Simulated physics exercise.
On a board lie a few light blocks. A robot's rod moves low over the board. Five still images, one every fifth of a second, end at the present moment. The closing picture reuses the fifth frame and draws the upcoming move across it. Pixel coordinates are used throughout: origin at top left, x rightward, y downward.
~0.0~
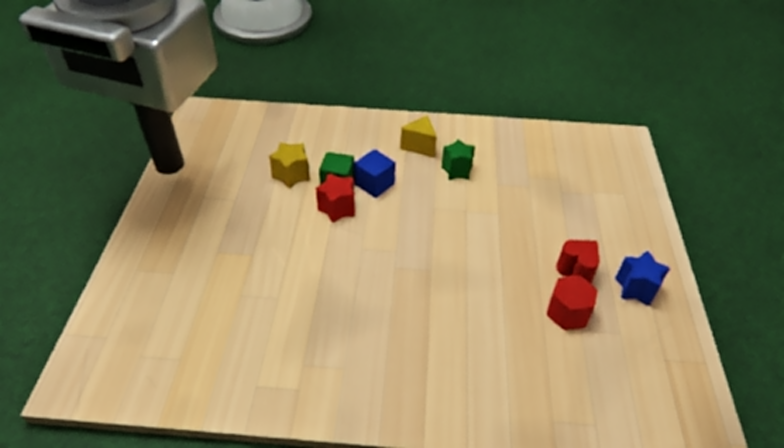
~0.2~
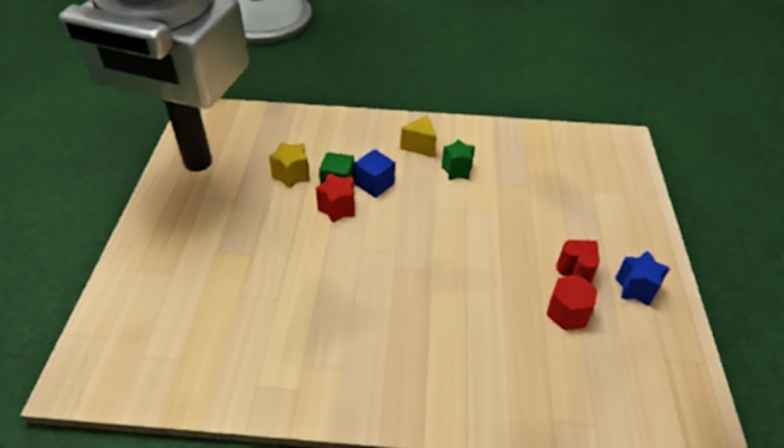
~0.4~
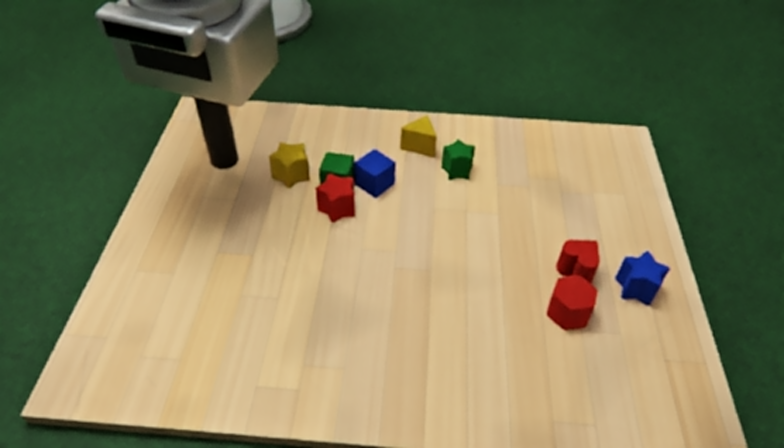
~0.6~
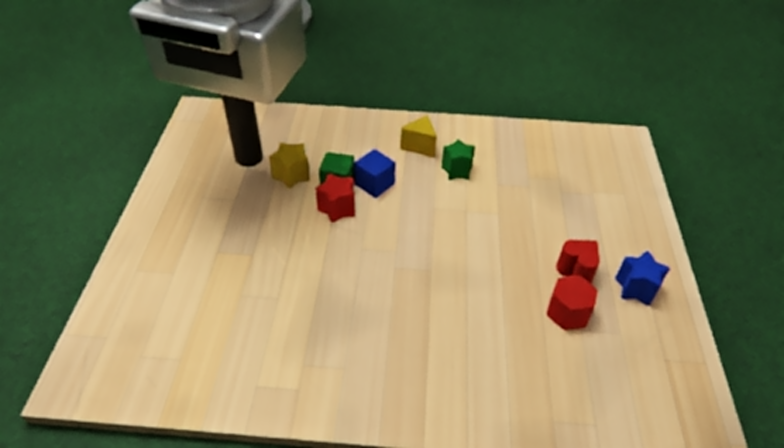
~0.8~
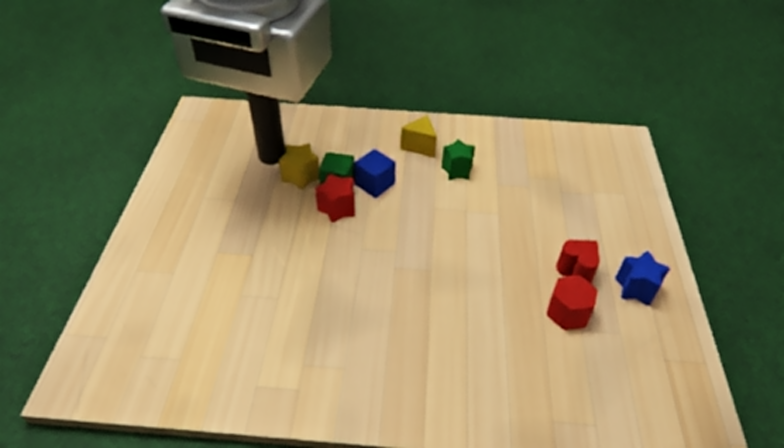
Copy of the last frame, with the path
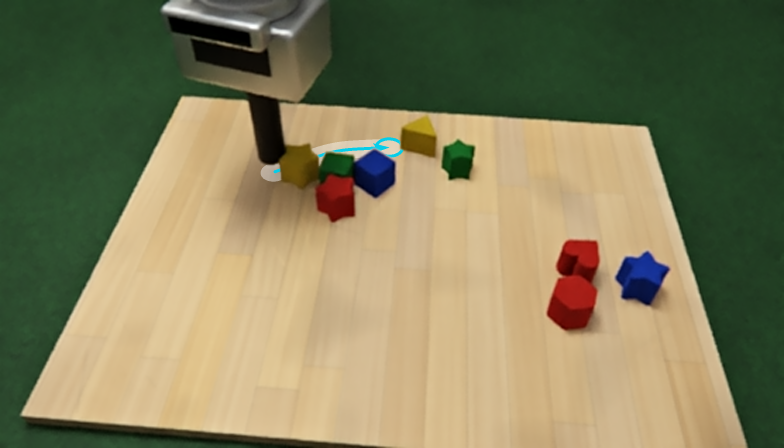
A robot arm moving its dark rod rightward over a wooden board of coloured blocks, nudging the yellow star slightly right.
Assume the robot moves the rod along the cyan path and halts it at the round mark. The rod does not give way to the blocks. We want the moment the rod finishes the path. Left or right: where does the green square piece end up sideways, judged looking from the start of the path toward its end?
It goes toward the right-hand side.
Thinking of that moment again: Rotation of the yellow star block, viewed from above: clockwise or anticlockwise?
Looking down on the board, it turns clockwise.
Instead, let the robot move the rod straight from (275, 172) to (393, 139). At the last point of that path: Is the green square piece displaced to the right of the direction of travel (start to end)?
Going by the path, yes.
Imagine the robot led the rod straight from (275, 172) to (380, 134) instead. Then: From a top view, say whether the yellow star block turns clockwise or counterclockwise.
Direction: Clockwise.
Path on the board, from (275, 172) by way of (331, 153) to (389, 147).
What follows on the original path. One third of the way, rod (311, 143); yellow star block (332, 147), turned 25° clockwise; green square piece (355, 164), turned 40° clockwise; blue square piece (392, 165), turned 30° anticlockwise.
Two thirds of the way, rod (349, 134); yellow star block (358, 144), turned 55° clockwise; green square piece (363, 167), turned 75° clockwise; blue square piece (394, 167), turned 45° anticlockwise.
At the end, rod (390, 132); yellow star block (369, 144), turned 85° clockwise; green square piece (364, 168), turned 80° clockwise; blue square piece (395, 167), turned 45° anticlockwise; yellow three-sided block in place.
